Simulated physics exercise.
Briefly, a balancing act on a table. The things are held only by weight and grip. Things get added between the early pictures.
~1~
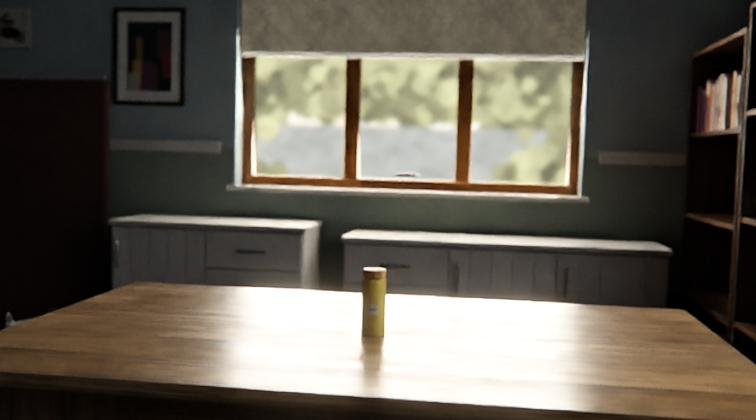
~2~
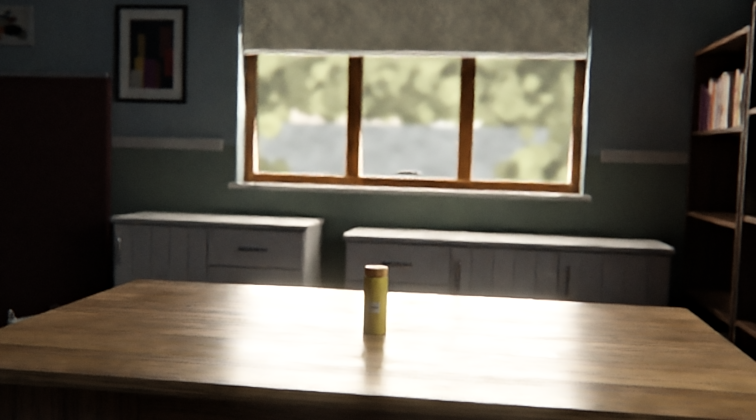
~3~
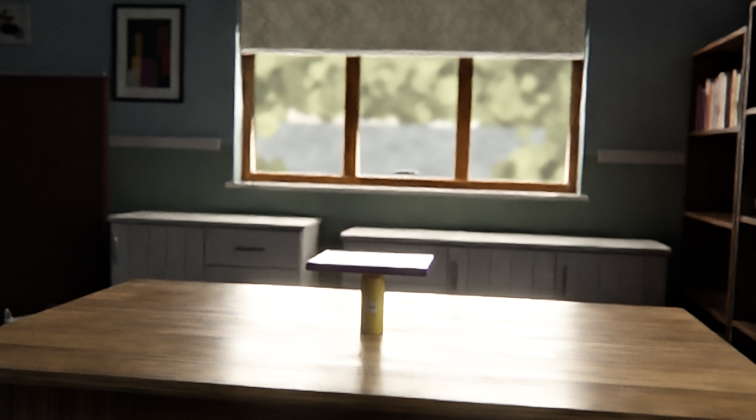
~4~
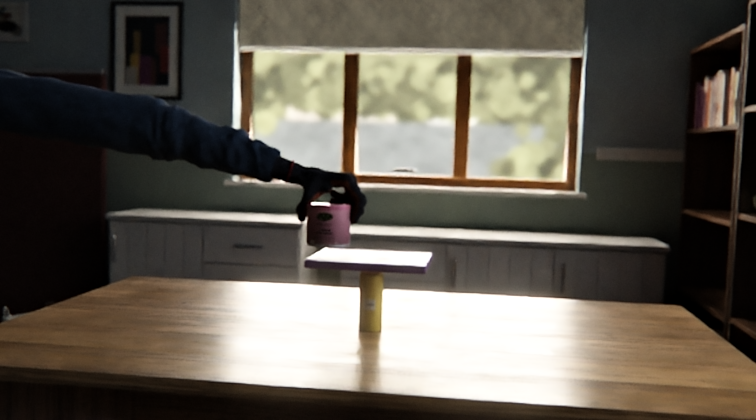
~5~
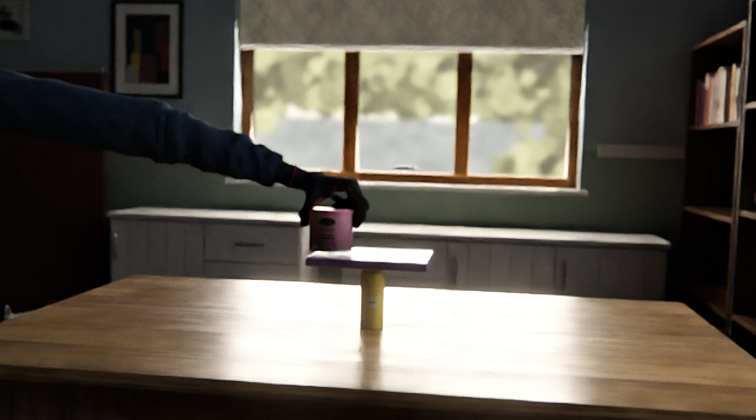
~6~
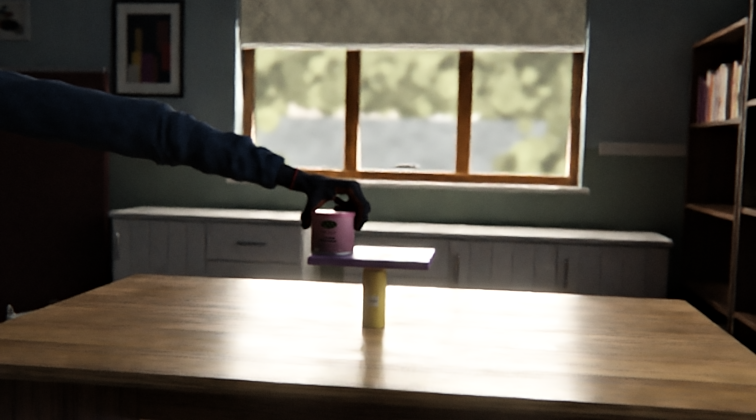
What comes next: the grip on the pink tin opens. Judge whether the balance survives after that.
The balance is lost.
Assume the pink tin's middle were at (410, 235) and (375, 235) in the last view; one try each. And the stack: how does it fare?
Result of try one is that it tips over, and of try two that it stays stable.
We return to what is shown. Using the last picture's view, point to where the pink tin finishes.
Roughly pixel (263, 305) in the last picture.
Then, 0.30 s on from there, pink tin now fallen; purple lid turned 52° from how it was put.
Then, 0.50 s on from there, purple lid on its side.
Then, 0.80 s on from there, purple lid now fallen.
In the end, fallen, pink tin and purple lid; yellow shaker unmoved. At the end, from the last picture's camera, pink tin near (263, 305). The stack comes apart.
